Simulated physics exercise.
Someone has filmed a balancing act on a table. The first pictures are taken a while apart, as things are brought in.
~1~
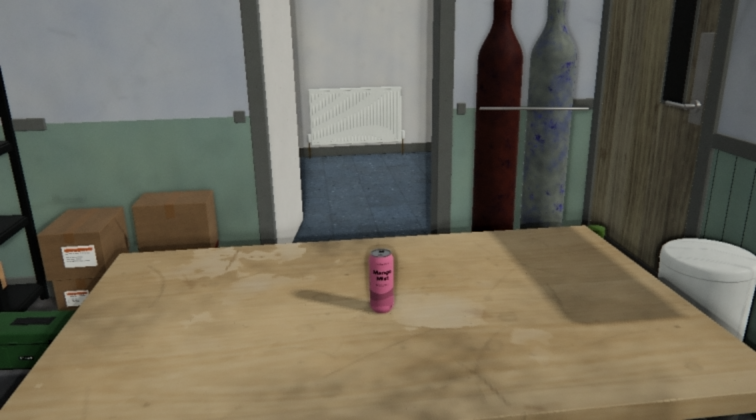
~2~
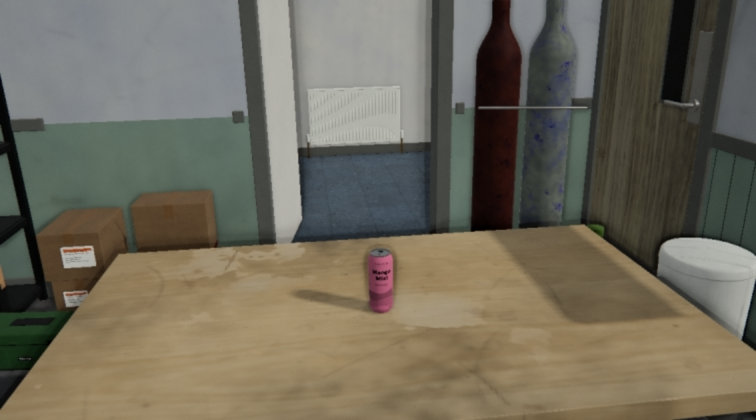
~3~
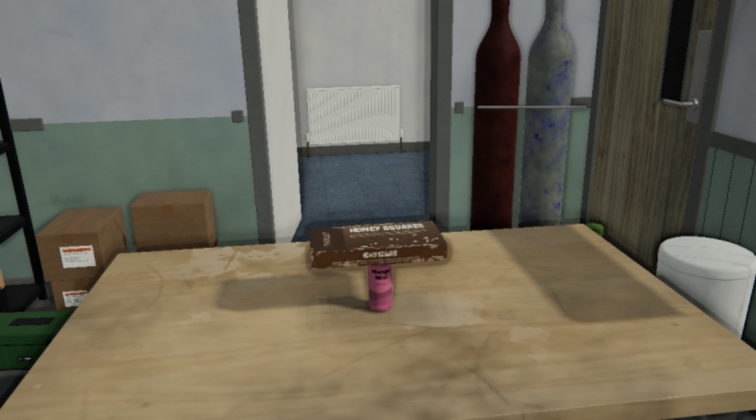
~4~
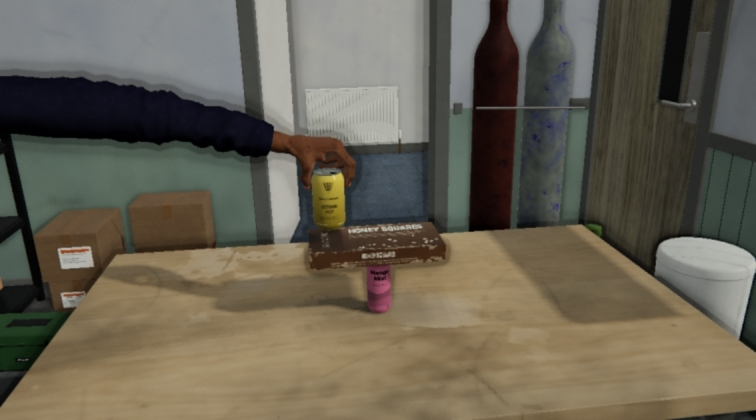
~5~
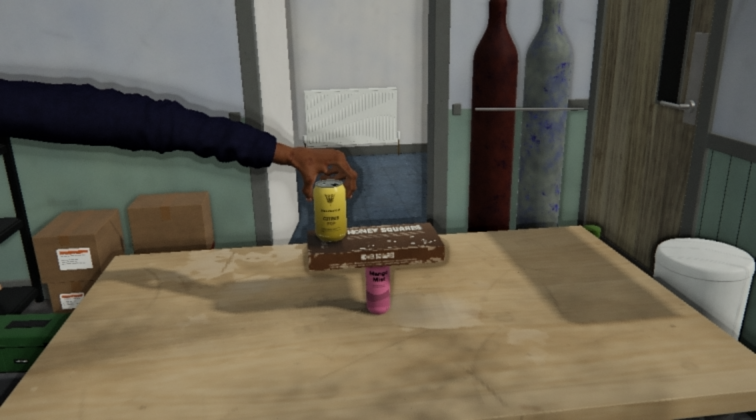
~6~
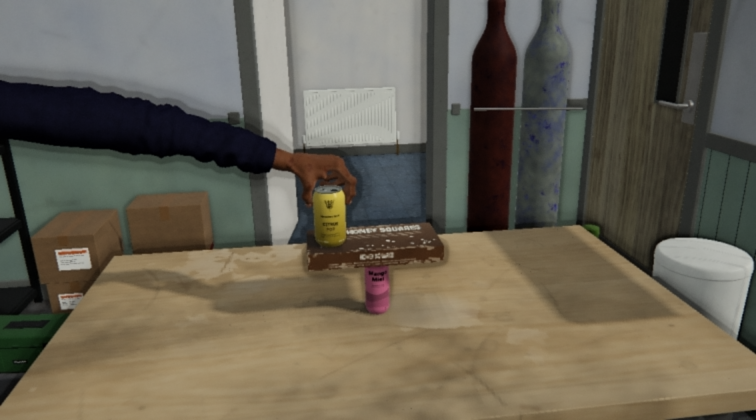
A brown packet appears atop a pink can, then a hand lowers a yellow can onto its left side.
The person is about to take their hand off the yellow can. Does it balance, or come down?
The stack loses its balance.
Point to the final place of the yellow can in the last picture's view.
Around (276, 315).
Then, 0.40 s on from there, yellow can now fallen; brown packet turned 54° from how it was put.
Then, 0.50 s on from there, brown packet on its side.
Then, 0.90 s on from there, brown packet now fallen.
In the end, fallen, brown packet and yellow can; pink can unmoved. At the end, from the last picture's camera, yellow can near (276, 315). The stack comes apart.
